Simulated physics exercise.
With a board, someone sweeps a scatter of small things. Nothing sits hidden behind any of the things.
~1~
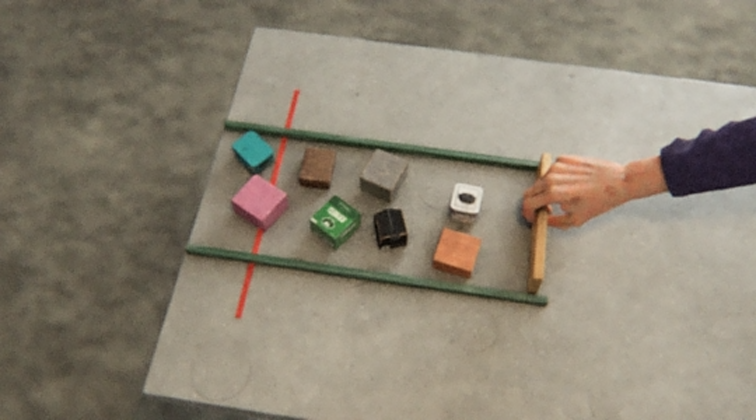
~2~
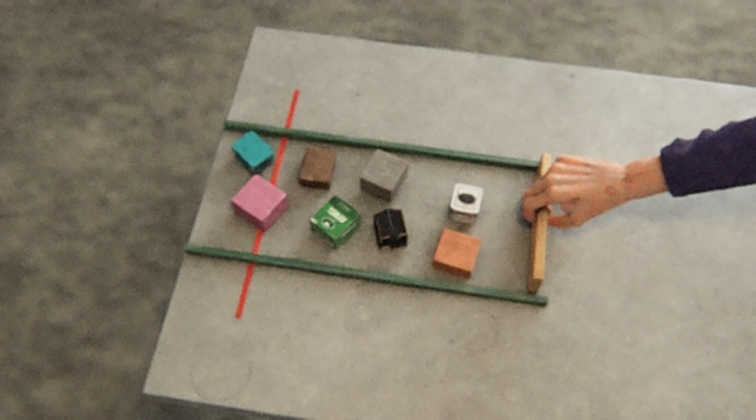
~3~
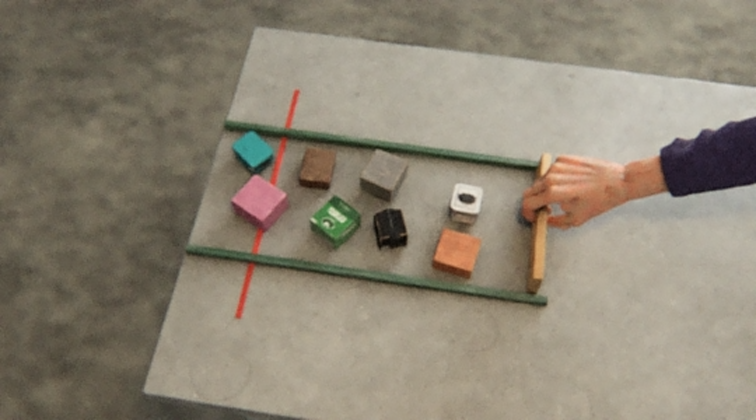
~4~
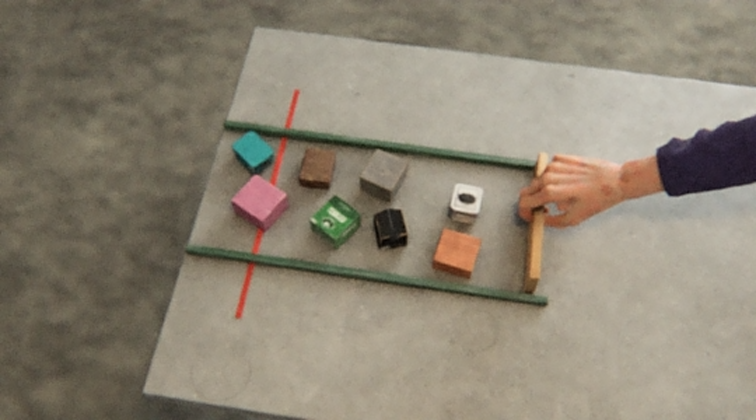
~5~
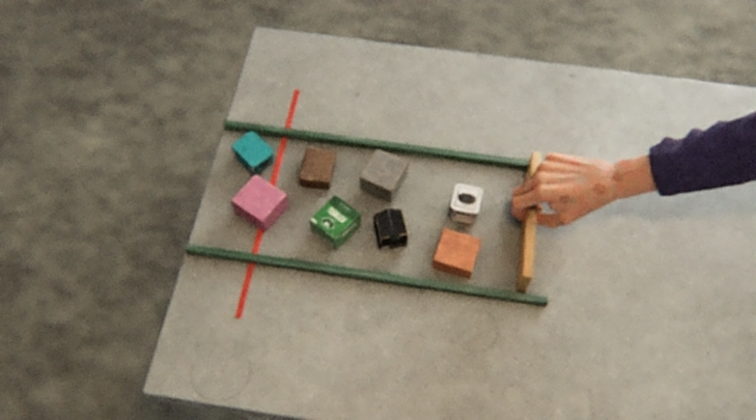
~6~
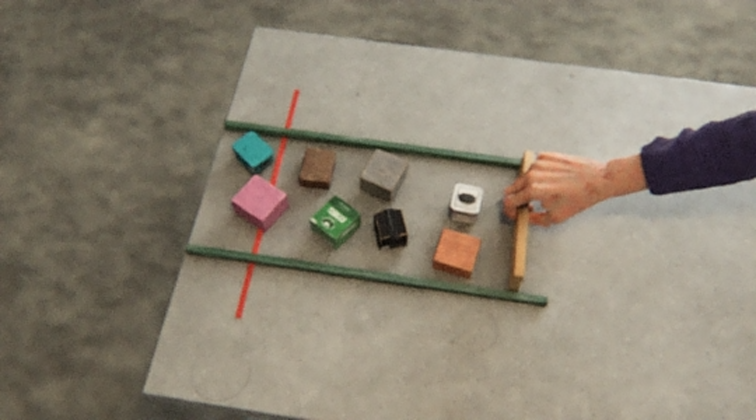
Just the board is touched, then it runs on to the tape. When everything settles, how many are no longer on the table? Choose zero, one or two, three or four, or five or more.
When everything settles, three or four are no longer on the table.
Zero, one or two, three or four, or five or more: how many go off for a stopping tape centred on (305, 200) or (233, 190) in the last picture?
Going through them one at a time, I'd put it at either one or two and then more than four.
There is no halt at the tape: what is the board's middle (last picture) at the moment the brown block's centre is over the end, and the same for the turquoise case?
(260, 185) and (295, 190), roughly.
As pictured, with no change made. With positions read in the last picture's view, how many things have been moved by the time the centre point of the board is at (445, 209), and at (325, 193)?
Moved so far: 3, then 8.
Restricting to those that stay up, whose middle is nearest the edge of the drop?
The brown block finishes closest.
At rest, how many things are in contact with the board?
The figure is 3.
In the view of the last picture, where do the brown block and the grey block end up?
Around (228, 153), then around (263, 143).
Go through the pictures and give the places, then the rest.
The first frame shows turquoise case (254, 154); pink block (260, 203); brown block (318, 169); board (540, 223); tape (270, 195).
The second frame shows pink block (260, 203); orange block (457, 254).
The third frame shows brown block (318, 169); black box (391, 229).
The fourth frame shows turquoise case (254, 154); green box (336, 222).
The fifth frame shows pink block (260, 203); grey block (384, 176).
The sixth frame shows turquoise case (254, 154); pink block (260, 203); brown block (318, 169); board (521, 220); tape (270, 195).
A little later, none off yet; turquoise case at rest near (254, 154); pink block at rest near (260, 203); brown block at rest near (318, 169).
When it is over, the number that fall off is three or four; down, green box, pink block and turquoise case.
